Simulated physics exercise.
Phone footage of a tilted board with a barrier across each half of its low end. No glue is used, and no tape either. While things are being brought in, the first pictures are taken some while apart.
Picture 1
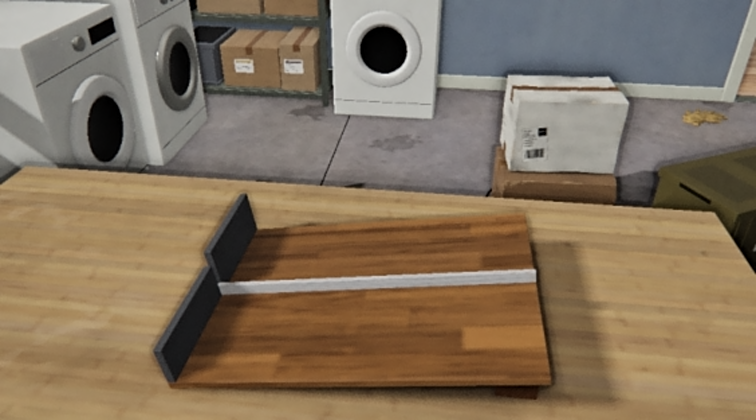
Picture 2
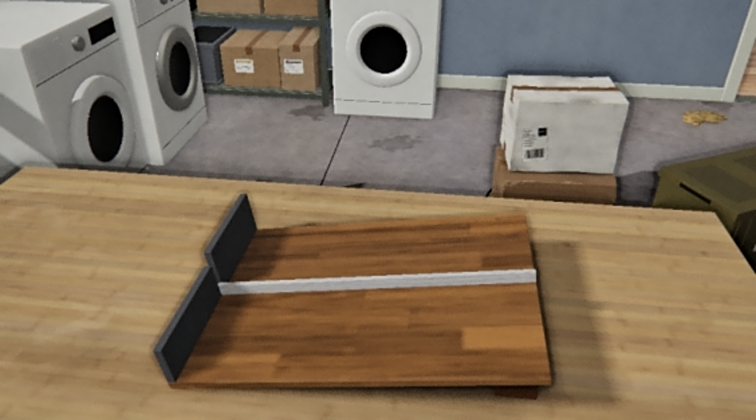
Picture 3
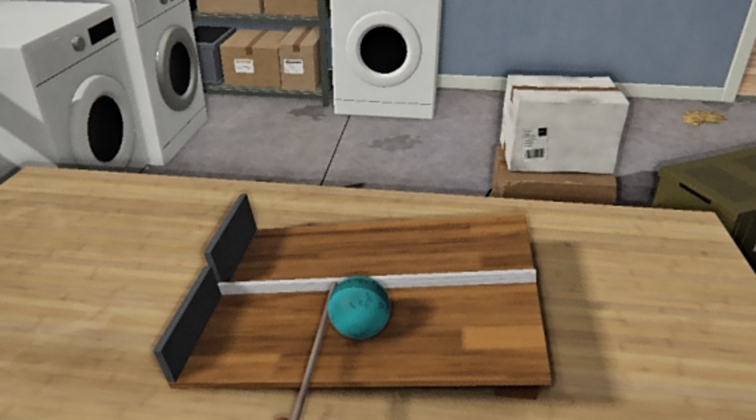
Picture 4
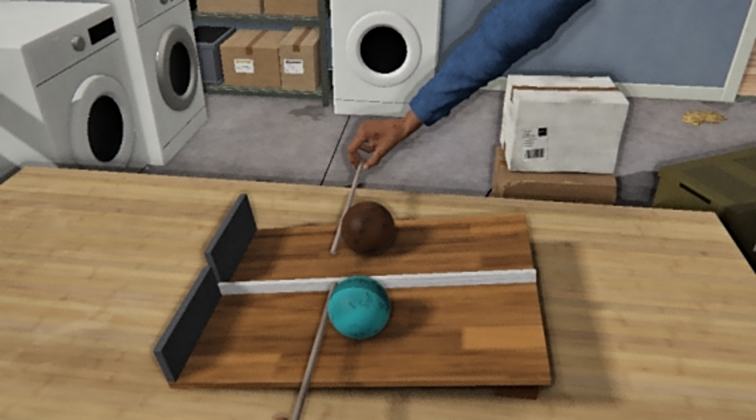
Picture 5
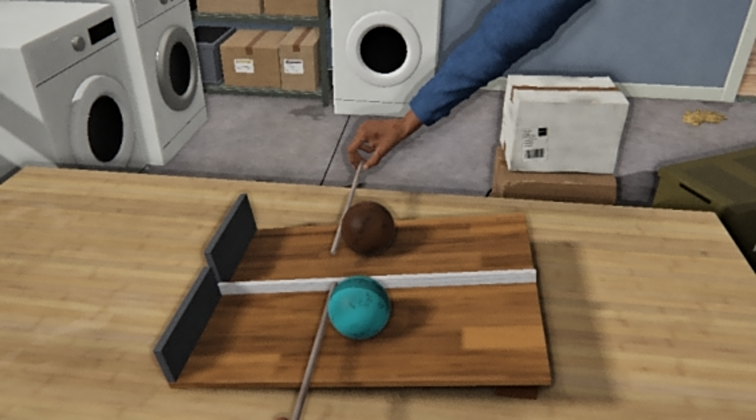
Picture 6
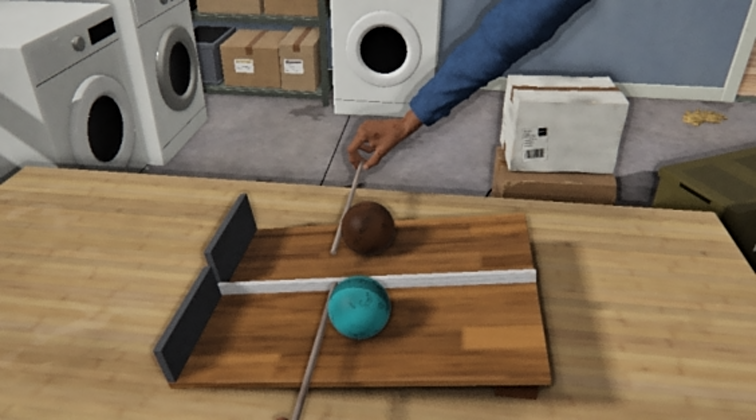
The video shows a wooden board with a white center strip on a table, where a turquoise ball appears behind a thin stick, then a brown ball behind another stick held by a hand; both balls stay still.
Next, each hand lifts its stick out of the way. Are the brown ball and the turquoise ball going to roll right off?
Well, the brown ball stays on, and the turquoise ball stays on.
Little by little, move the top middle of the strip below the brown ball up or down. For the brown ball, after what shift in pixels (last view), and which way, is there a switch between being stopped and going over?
Down by 32 pixels.
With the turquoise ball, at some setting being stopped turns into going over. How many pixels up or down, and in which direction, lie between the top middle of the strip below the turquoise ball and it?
Move it down some 24 pixels and it switches.
Then, 0.42 s on from there, brown ball rolling on the board near (325, 231); turquoise ball rolling on the board near (308, 310).
In the end, the brown ball gets caught, near (260, 235); the turquoise ball gets caught, near (220, 313).
